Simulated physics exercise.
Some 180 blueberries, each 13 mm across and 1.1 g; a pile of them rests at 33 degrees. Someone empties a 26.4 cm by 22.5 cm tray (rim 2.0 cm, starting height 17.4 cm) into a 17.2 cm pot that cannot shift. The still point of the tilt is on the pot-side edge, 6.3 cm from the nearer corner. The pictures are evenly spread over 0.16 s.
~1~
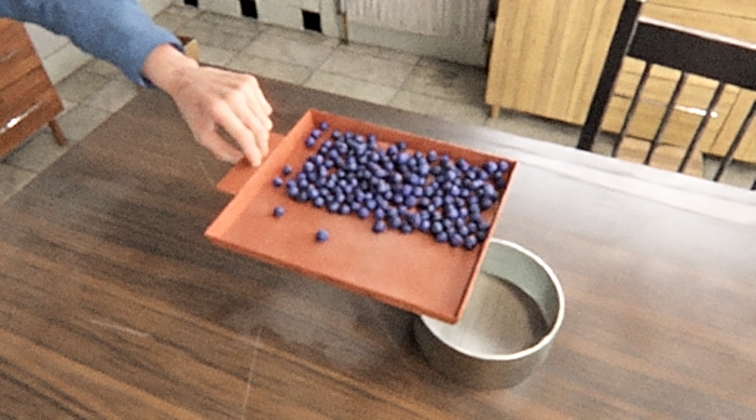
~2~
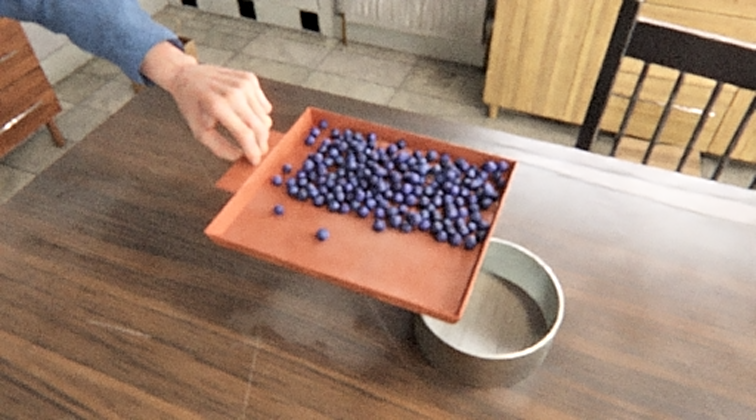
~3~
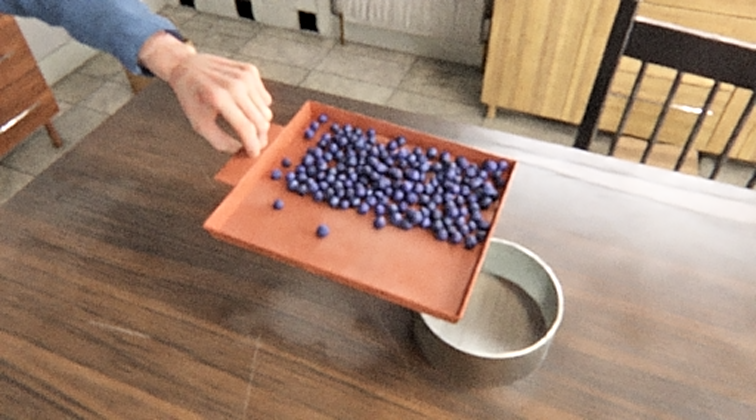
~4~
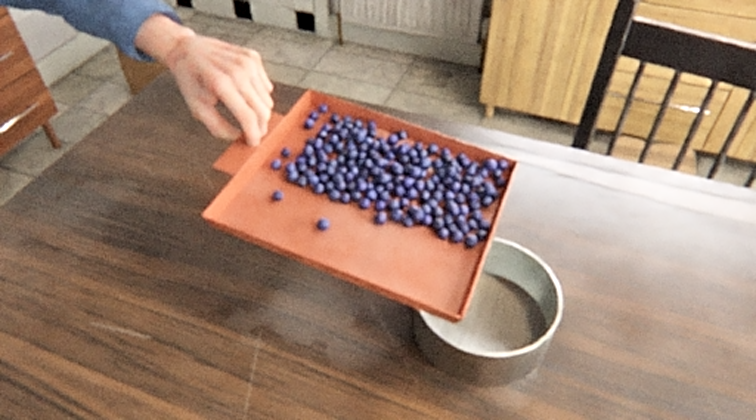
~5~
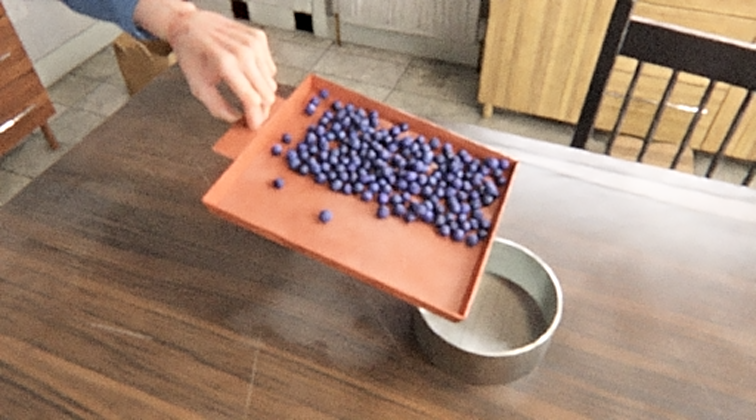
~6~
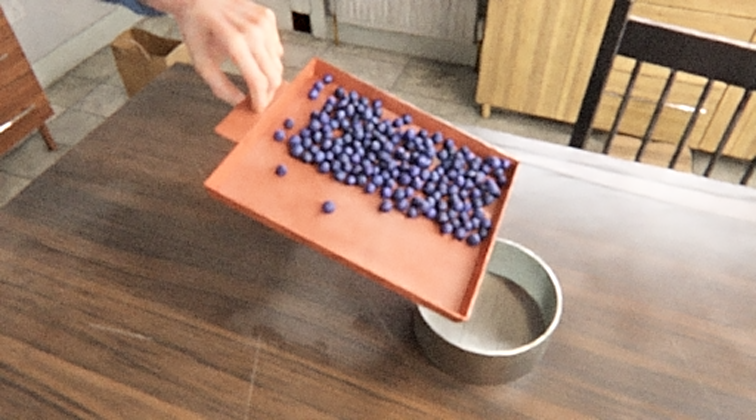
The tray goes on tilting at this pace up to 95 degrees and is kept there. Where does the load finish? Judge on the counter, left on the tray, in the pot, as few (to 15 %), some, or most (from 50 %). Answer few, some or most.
On the counter: Most; left on the tray: Few; in the pot: Some.
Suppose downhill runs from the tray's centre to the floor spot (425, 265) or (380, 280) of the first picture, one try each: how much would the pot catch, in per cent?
About 0 and 0 per cent.
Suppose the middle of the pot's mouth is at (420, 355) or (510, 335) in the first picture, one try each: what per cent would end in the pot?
Some 5 and 60 per cent.
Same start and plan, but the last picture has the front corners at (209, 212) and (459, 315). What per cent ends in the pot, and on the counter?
Pot 10, counter 90.
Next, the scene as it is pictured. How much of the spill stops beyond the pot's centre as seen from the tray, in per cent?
About 100 per cent.
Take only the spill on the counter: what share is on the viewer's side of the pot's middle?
Roughly 60 per cent.
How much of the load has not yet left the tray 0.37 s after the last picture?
Some 95 per cent of the load.
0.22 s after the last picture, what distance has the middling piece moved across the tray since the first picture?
Roughly 3 cm.
Then, 0.22 s after the last picture, tilt 57 degrees; the tray holds 100 %, the pot 0 %.
Then, 0.37 s after the last picture, tilt 83 degrees; the tray holds 95 %, the pot 0 %.
Then, 0.65 s after the last picture, tilt 95 degrees; the tray holds 5 %, the pot 25 %.
In the end, counter 65 %, tray 0 %, pot 35 %.
